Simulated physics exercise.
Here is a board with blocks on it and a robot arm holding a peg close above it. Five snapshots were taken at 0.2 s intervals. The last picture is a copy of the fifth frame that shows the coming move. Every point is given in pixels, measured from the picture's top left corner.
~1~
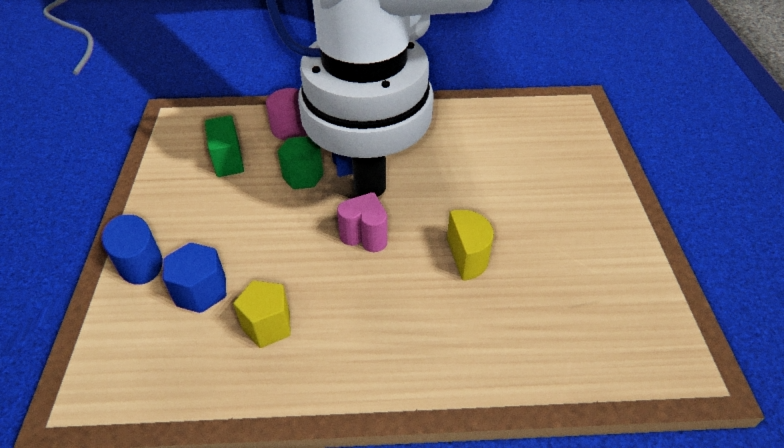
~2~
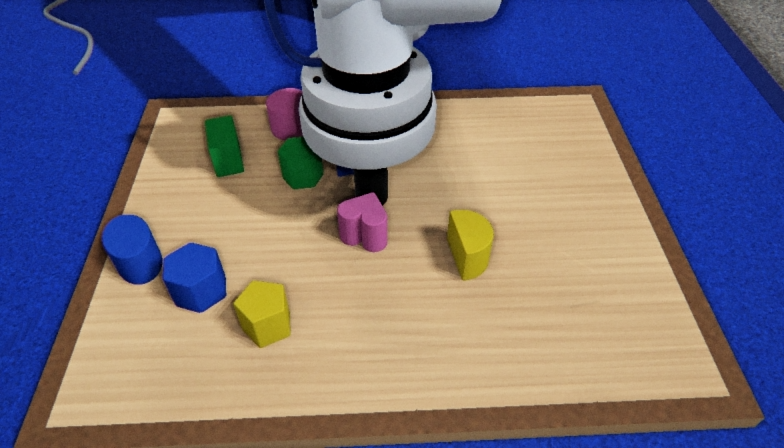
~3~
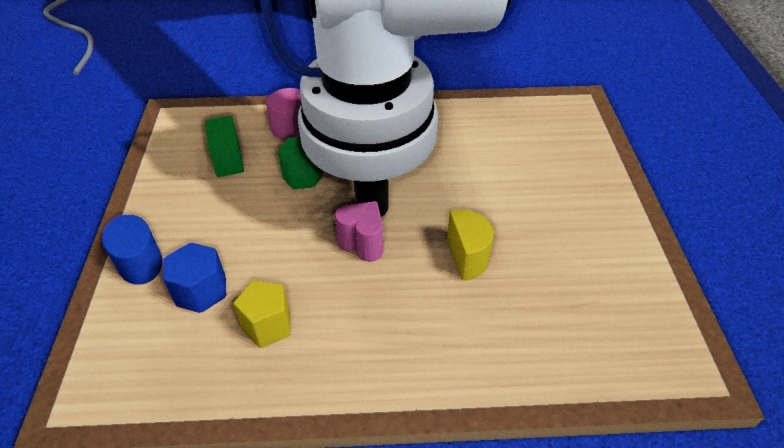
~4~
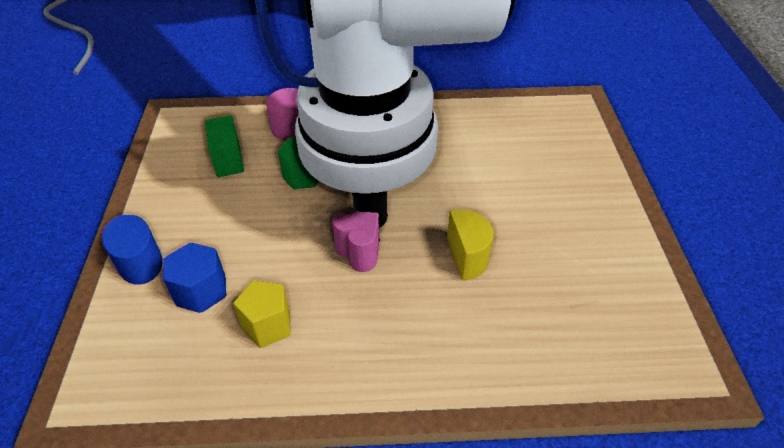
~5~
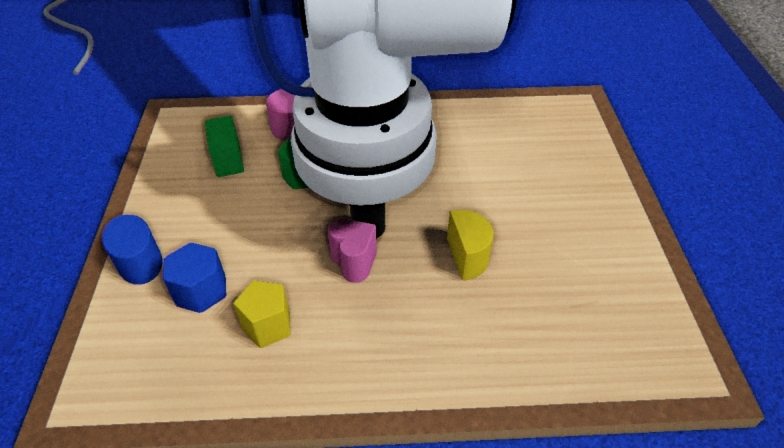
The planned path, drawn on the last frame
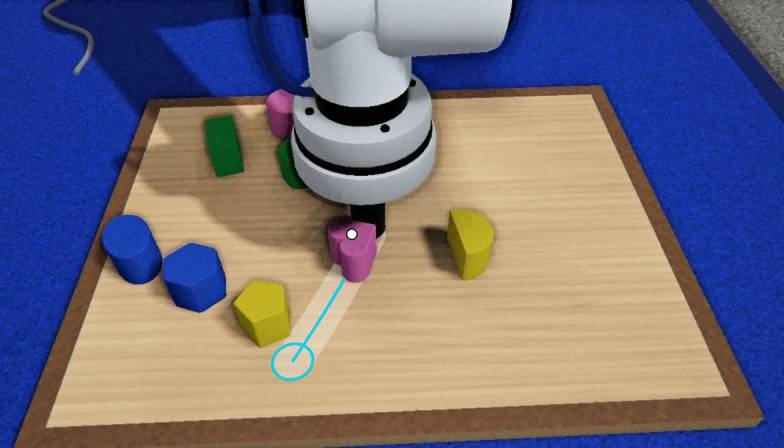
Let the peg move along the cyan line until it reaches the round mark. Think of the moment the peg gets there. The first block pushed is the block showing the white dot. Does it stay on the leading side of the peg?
The peg still pushes it.
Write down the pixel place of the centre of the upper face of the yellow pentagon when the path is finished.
My estimate: (234, 309).
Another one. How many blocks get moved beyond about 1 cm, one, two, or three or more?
The answer is two blocks.
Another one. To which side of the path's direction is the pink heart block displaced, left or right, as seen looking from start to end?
Rightward.
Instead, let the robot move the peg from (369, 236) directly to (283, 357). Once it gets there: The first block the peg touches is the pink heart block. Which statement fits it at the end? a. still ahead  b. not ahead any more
That would be a.
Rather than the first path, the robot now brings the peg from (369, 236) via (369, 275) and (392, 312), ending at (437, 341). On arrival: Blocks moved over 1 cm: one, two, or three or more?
That push would leave one block displaced by more than about 1 cm.
The line goes straight from (369, 236) to (293, 361); the dot is on the pink heart block.
The first path, step by step. One third of the way, peg (346, 267); pink heart block (322, 275), turned 15° clockwise.
Two thirds of the way, peg (321, 309); yellow pentagon (245, 305); pink heart block (286, 318), turned 35° clockwise.
At the end, peg (291, 354); yellow pentagon (234, 309), turned 30° clockwise; pink heart block (246, 361), turned 50° clockwise; yellow half-round block unmoved.
